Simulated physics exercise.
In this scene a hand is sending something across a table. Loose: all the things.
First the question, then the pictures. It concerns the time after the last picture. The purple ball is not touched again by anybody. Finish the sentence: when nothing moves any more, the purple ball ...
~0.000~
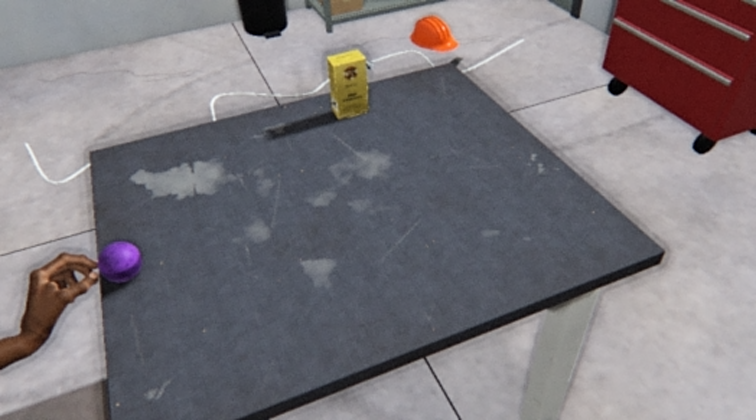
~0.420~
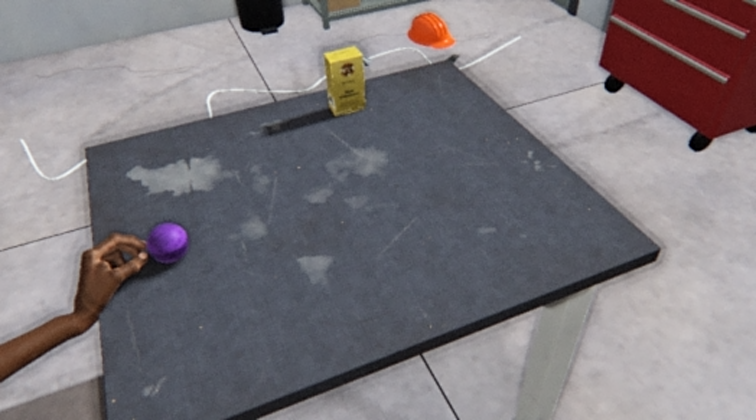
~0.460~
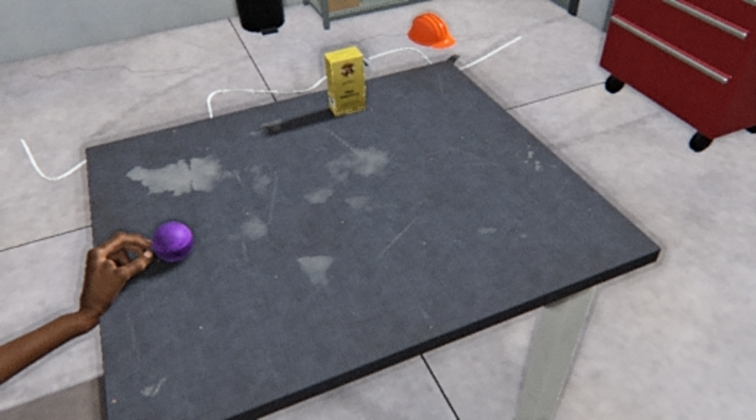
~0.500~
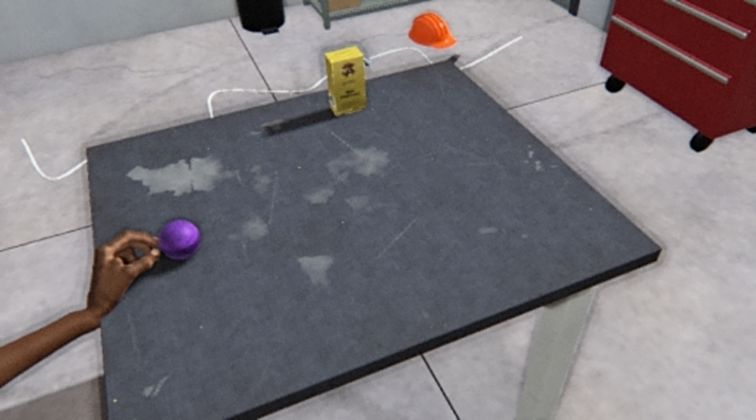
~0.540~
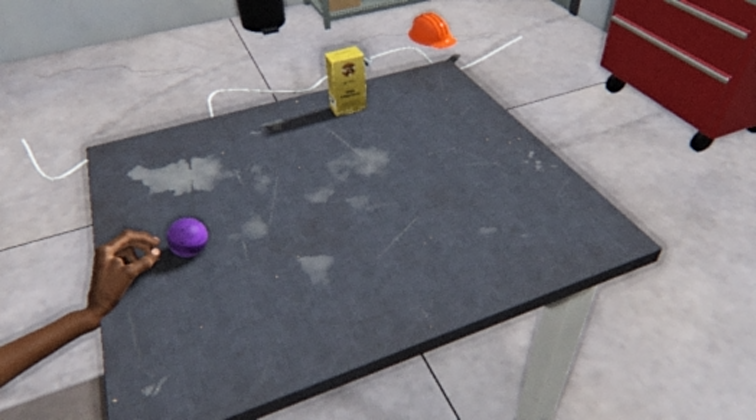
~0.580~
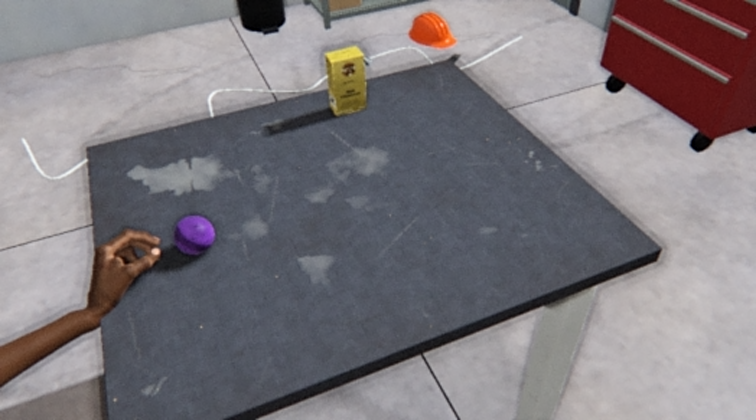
... is still on the table.
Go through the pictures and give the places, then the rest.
The first frame shows under the hand; purple ball (120, 262).
The second frame shows under the hand; purple ball (168, 243).
The third frame shows under the hand; purple ball (173, 242).
The fourth frame shows purple ball (180, 240).
The fifth frame shows purple ball (187, 238).
The sixth frame shows purple ball (194, 235) shifted a little.
After 0.68 s, purple ball shifted about its own width near (210, 231).
After 0.88 s, purple ball shifted about its own width near (238, 222).
After 1.18 s, purple ball shifted well along near (268, 213).
After 1.48 s, purple ball shifted well along near (287, 208).
In the end (2.1 s), moved from the start, purple ball. At the end, from the last picture's camera, purple ball near (293, 206).
